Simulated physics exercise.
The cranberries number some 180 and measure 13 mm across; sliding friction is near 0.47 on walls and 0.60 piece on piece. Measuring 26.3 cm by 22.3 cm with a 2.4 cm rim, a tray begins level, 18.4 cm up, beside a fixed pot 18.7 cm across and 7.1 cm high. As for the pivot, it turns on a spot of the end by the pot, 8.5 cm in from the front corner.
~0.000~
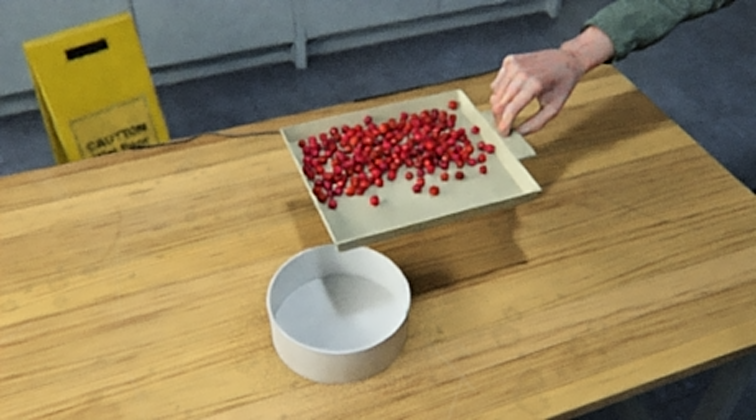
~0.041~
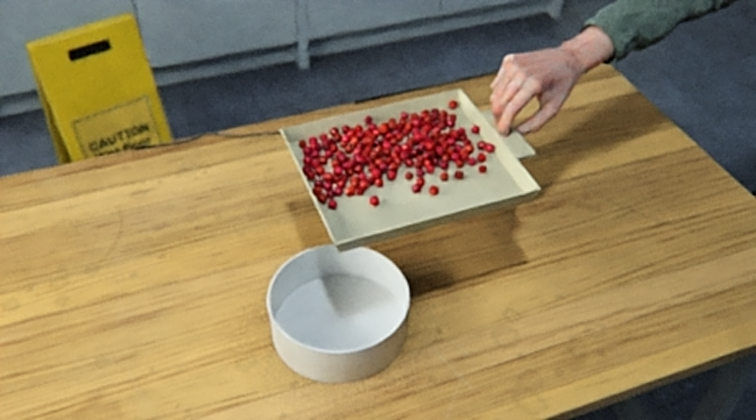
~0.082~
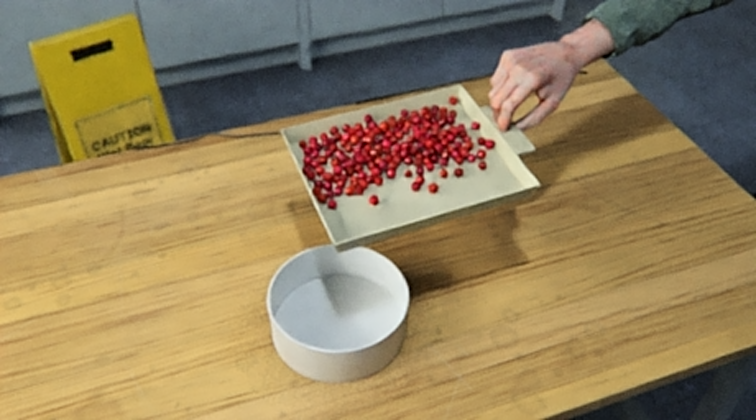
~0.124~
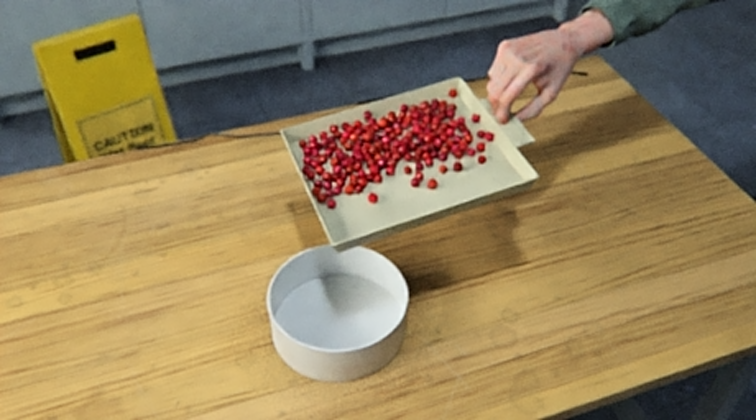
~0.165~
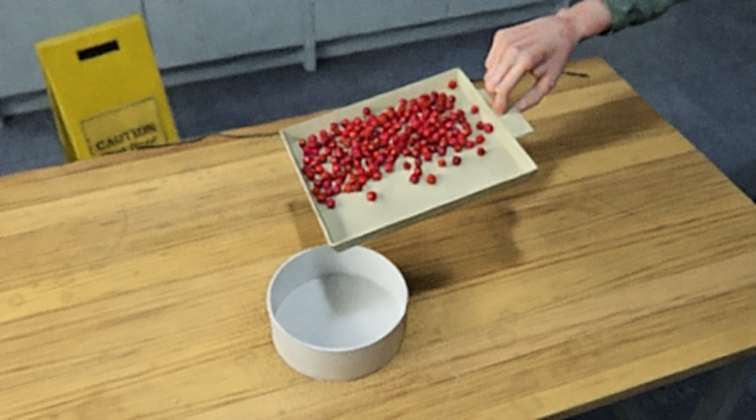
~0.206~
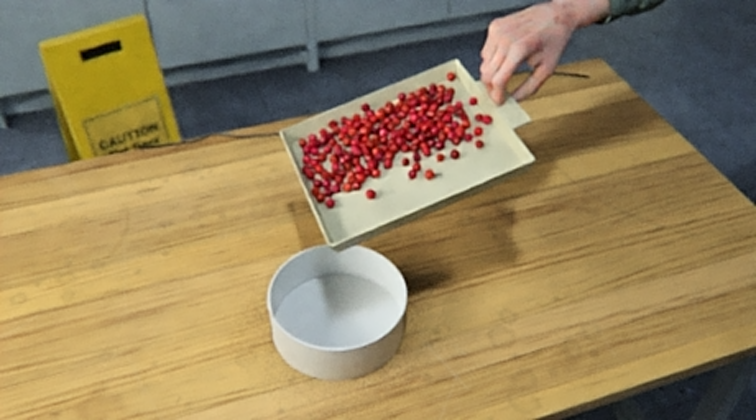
On a wooden table, a hand raises one end of a tray of red cranberries.
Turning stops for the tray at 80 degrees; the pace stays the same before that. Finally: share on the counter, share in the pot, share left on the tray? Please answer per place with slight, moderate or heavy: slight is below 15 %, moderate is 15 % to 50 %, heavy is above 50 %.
Per place: Counter moderate, pot moderate, tray moderate.
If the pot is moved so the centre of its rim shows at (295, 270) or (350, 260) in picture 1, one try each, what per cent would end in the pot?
I'd say some 55 per cent for the first and some 10 per cent for the second.
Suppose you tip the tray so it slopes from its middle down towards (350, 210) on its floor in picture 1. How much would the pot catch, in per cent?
Something like 80 in a hundred.
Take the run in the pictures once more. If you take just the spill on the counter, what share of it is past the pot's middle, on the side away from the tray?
I reckon around 100 per cent.
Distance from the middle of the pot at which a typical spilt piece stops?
Roughly 20 centimetres.
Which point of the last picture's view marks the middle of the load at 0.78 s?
Roughly (315, 162).
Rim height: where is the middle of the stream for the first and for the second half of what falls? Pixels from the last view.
Early half: About (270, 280); late half: (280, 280).
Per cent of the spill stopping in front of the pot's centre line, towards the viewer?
Roughly 20 per cent.
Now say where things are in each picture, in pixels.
In the first frame, tray tilt 0 degrees, front corners at (339, 238) and (534, 187); middle of the pieces at (387, 153); pot at (339, 295).
In the second frame, tray tilt 1 degrees, front corners at (339, 239) and (533, 186); middle of the pieces at (387, 153).
In the third frame, tray tilt 3 degrees, front corners at (338, 239) and (532, 182); middle of the pieces at (387, 151).
In the fourth frame, tray tilt 6 degrees, front corners at (336, 239) and (531, 175), lowest corner left front; middle of the pieces at (386, 148).
In the fifth frame, tray tilt 10 degrees, front corners at (335, 240) and (530, 166), lowest corner left front; middle of the pieces at (385, 144).
In the sixth frame, tray tilt 14 degrees, front corners at (333, 240) and (527, 158), lowest corner left front; middle of the pieces at (384, 140); pot at (337, 293). The tray's pace is about 95 degrees a second.
After 0.55 s, tilt 46 degrees; the tray holds 100 %, the pot 0 %.
After 0.78 s, tilt 68 degrees; the tray holds 95 %, the pot 0 %.
Then, at 1.12 s, tilt 80 degrees; the tray holds 60 %, the pot 10 %.
At rest (2.1 s), counter 40 %, pot 35 %, tray 25 %.
